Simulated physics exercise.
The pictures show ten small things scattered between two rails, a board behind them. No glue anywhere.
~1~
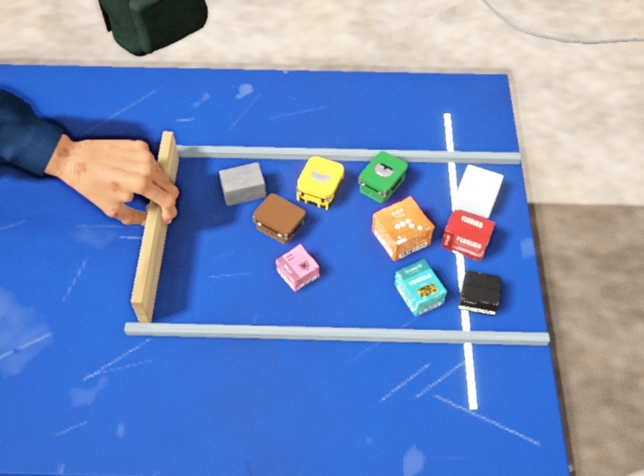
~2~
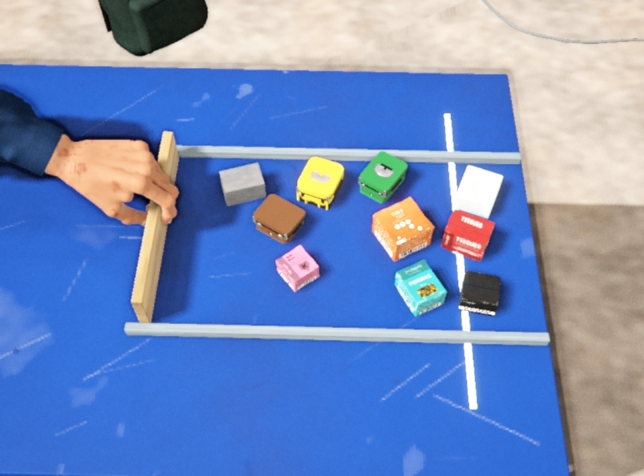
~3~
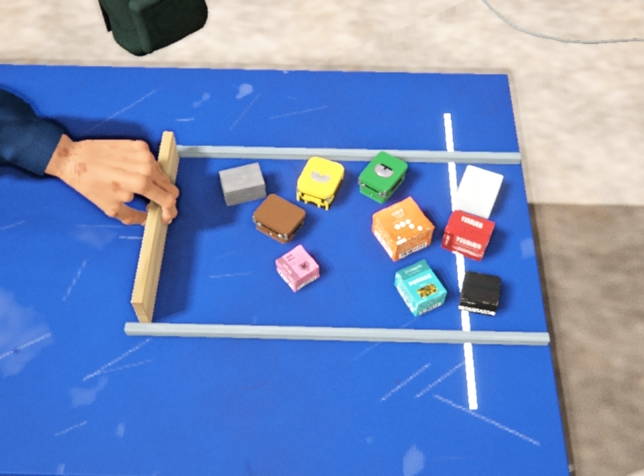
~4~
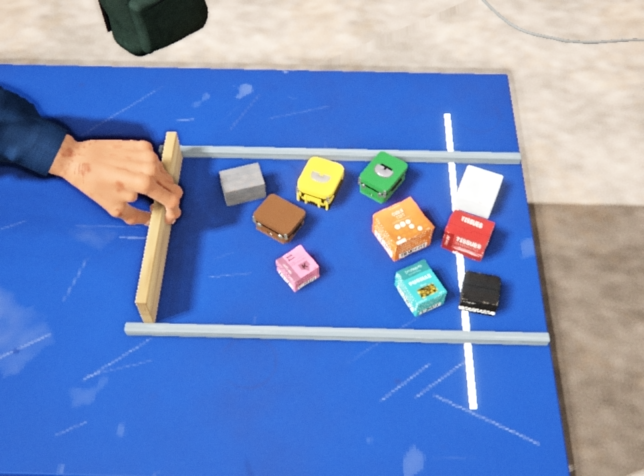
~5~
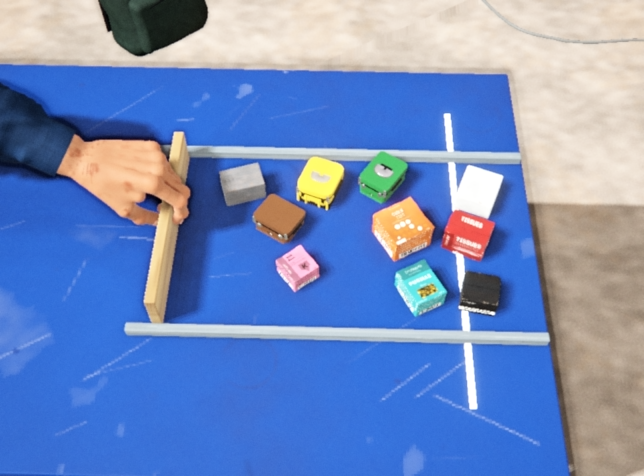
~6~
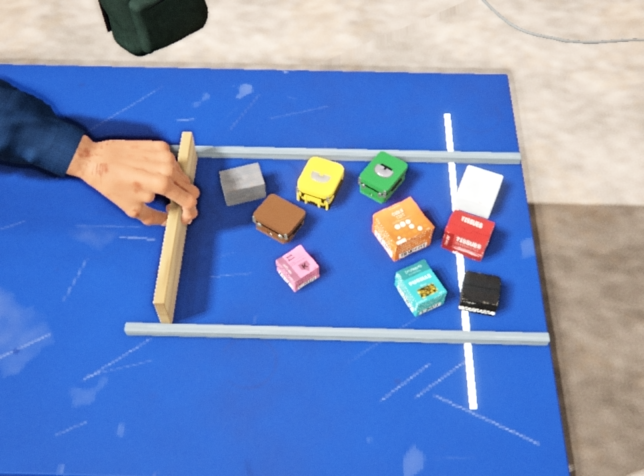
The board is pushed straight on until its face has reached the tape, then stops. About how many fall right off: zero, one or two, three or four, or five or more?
The number that fall off is three or four.
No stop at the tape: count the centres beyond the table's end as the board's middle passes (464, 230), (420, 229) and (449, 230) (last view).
In that order 4, 1 and 3.
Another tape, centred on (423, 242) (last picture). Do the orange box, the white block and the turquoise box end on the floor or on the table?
The orange box survives; the white block is lost; the turquoise box holds on.
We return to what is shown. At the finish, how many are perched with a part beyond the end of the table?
The number is 2.
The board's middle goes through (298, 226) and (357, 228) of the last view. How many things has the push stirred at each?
First 5, then 8.
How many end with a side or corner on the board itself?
3 of them.
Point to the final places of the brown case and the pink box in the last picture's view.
Near (481, 219) and (479, 279).
Soon after, none off yet; white block at rest near (478, 192); black box at rest near (480, 293); red box at rest near (467, 235).
At rest, the number that fall off is three or four; fallen, green case, red box, black box and white block.
